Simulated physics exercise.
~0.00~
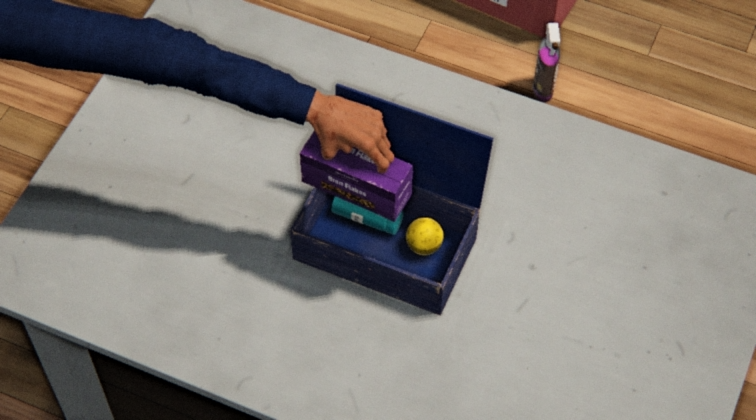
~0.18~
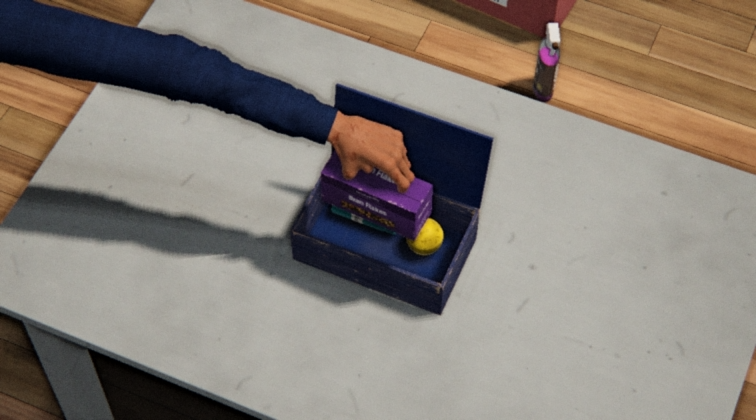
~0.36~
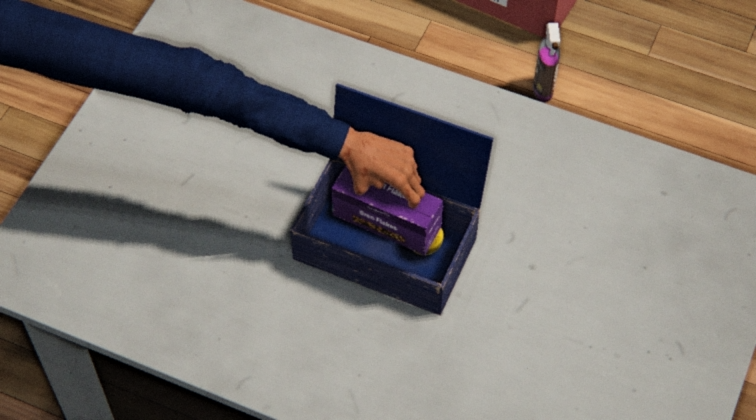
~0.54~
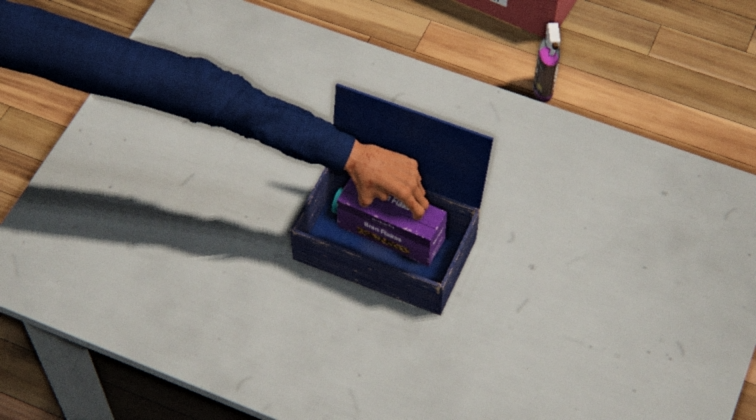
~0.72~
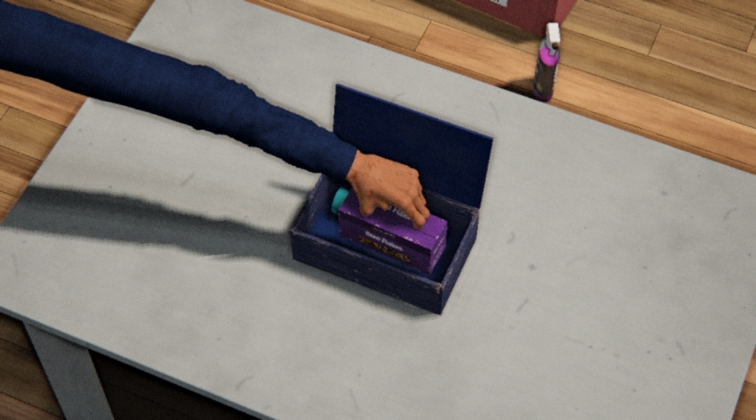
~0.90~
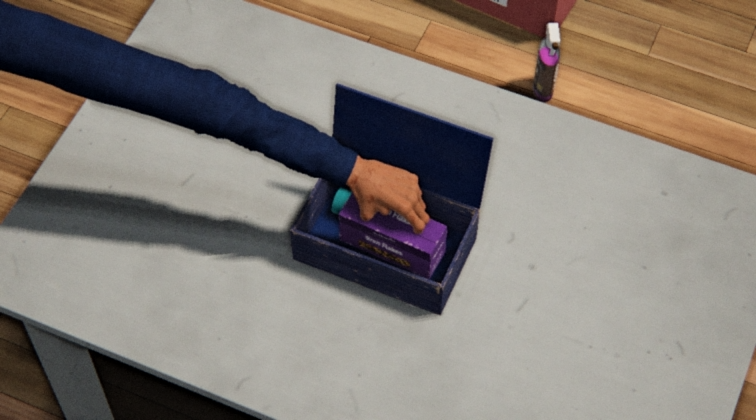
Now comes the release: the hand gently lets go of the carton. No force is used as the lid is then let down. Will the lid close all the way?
Yes, turns out the lid lands in place.
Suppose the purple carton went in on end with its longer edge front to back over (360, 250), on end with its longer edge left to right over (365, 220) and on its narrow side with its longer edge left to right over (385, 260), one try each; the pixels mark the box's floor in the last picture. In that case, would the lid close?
Lid, in order: Held open, held open, fully down.
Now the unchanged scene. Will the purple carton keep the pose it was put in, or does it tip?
At the finish the purple carton holds its orientation.
After 1.20 s, purple carton turned 8° from how it was put near (390, 253); yellow ball shifted a little.
After 2.30 s, lid 72° above the rim; purple carton shifted a little near (389, 259).
After 2.70 s, lid 41° above the rim; purple carton shifted a little near (389, 259).
After 3.00 s, lid 11° above the rim; purple carton shifted a little near (389, 259).
In the end (4.2 s), lid shut; moved from the start, purple carton; the other 2 unmoved. At the end, from the last picture's camera, purple carton near (389, 259).
